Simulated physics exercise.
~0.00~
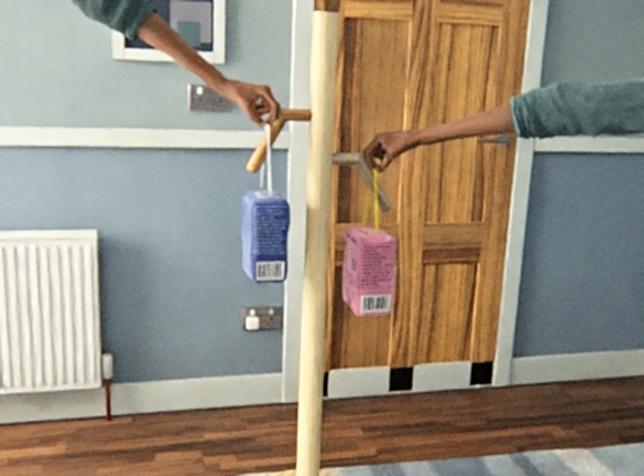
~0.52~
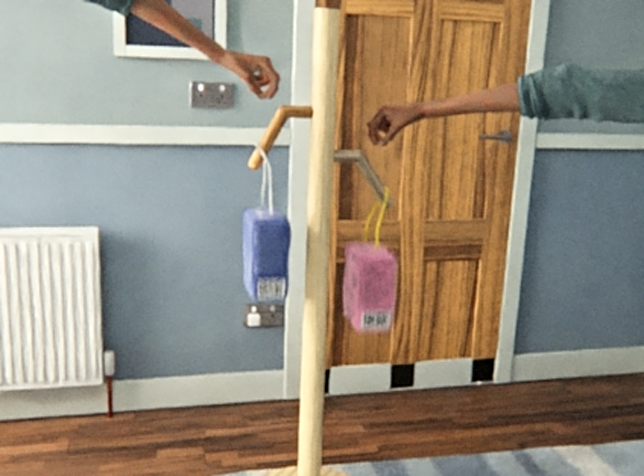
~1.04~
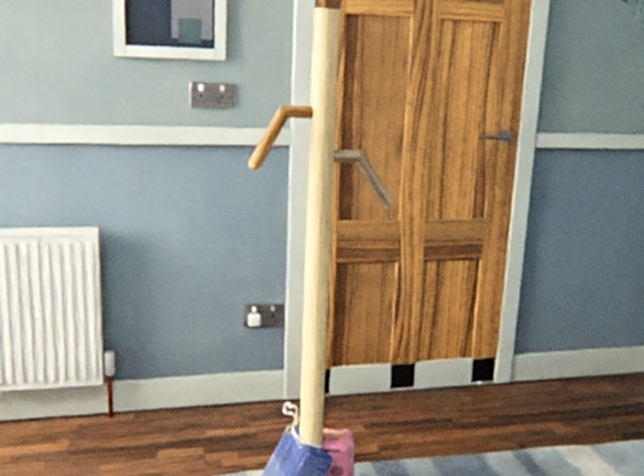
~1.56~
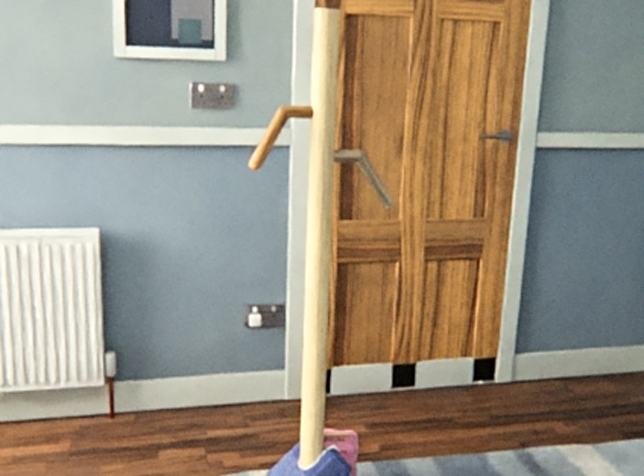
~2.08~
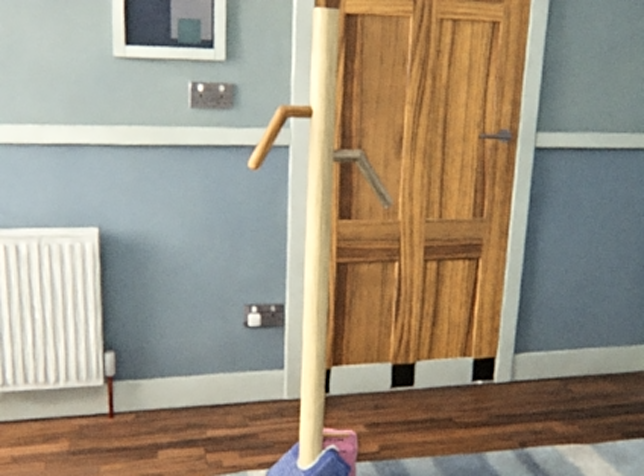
Room with a wooden door, hands releasing a blue sack and a pink sack on a stand's pegs, both ending on the floor.
